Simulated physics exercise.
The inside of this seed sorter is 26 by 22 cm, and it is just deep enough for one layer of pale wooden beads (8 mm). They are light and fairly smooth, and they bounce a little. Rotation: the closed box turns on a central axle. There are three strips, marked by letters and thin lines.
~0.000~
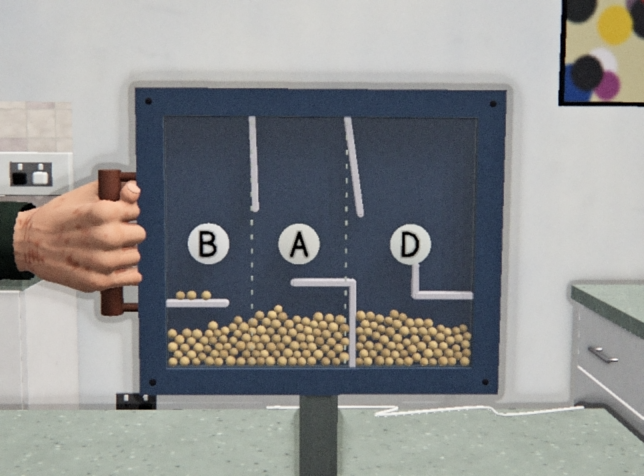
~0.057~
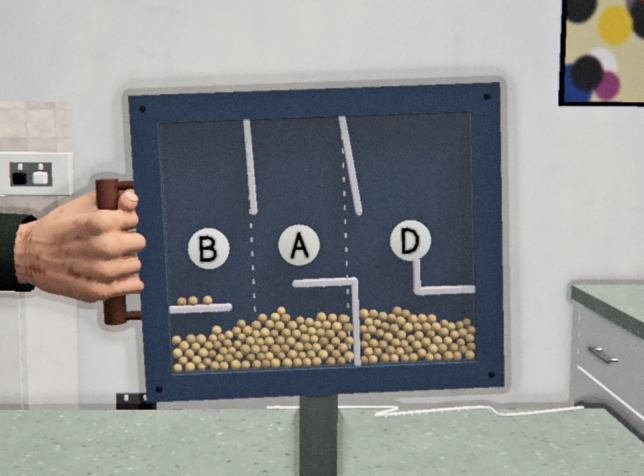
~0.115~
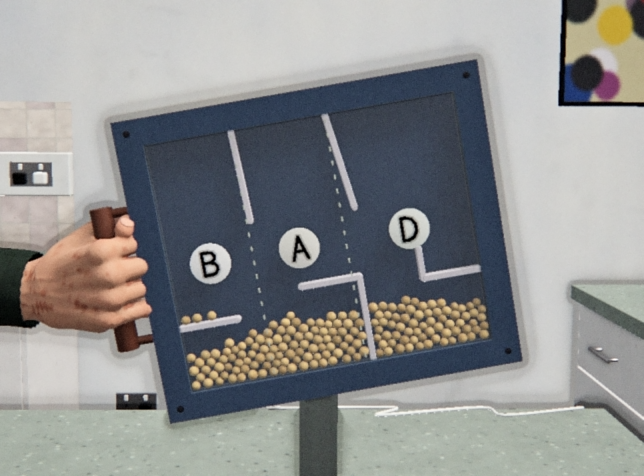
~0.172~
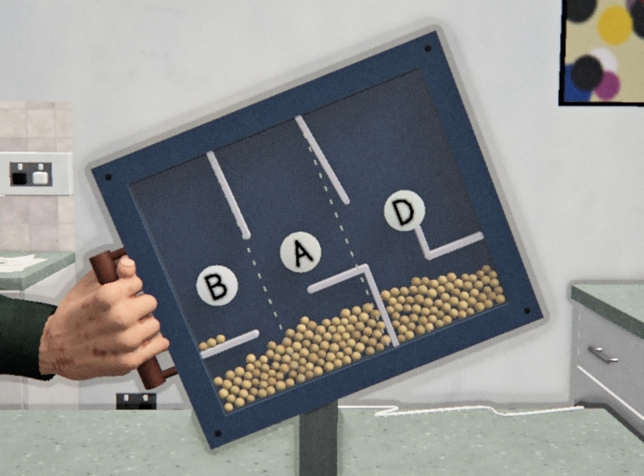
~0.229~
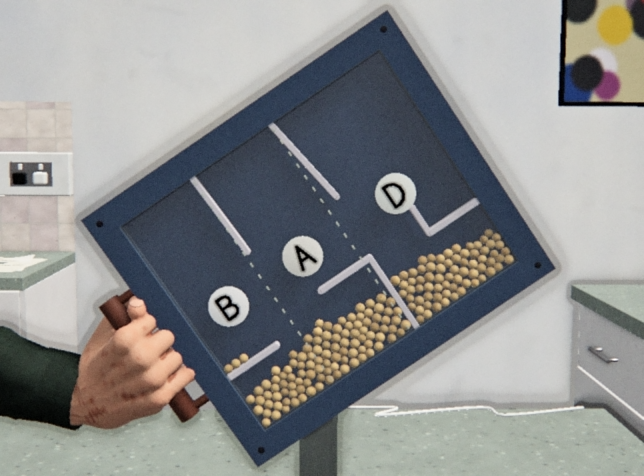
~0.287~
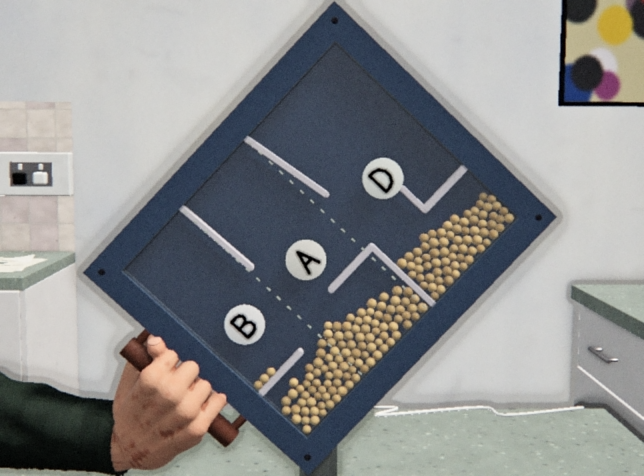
A hand on the left gripped the handle of a blue box holding pale wooden beads and turned it steadily anticlockwise, slightly at first, then much further, while the beads lay sloping along its bottom side.
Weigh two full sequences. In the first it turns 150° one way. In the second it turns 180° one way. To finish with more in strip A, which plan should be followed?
Pick: The final plan.
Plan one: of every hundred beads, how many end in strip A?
Roughly 15 percent.
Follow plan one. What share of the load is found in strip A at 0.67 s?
About 10 percent of the load.
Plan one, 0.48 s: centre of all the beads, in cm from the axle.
Roughly 8 centimetres to the right and 2 centimetres below.
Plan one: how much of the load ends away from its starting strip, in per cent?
Moved share: About 50 per cent.
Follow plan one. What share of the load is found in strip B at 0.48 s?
Share: Near 40 per cent.
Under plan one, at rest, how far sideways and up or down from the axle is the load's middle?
Right: About 2 cm; below: About 7 cm.
Plan one. After 0.48 s, it stands 89° anticlockwise; the beads' middle is 8 cm right of and 2 cm below the centre; A 20 %, B 40 %, D 40 %.
After 0.67 s, it stands 130° anticlockwise; the beads' middle is 6 cm right of and level with the centre; A 10 %, B 50 %, D 35 %.
After 0.83 s, it stands 150° anticlockwise; the beads' middle is 3 cm right of and 4 cm below the centre; A 10 %, B 60 %, D 30 %.
At rest by 1.7 s, it stands 150° anticlockwise; A 15 %, B 60 %, D 25 %.
Plan two would end with A 30 %, B 40 %, D 30 %.
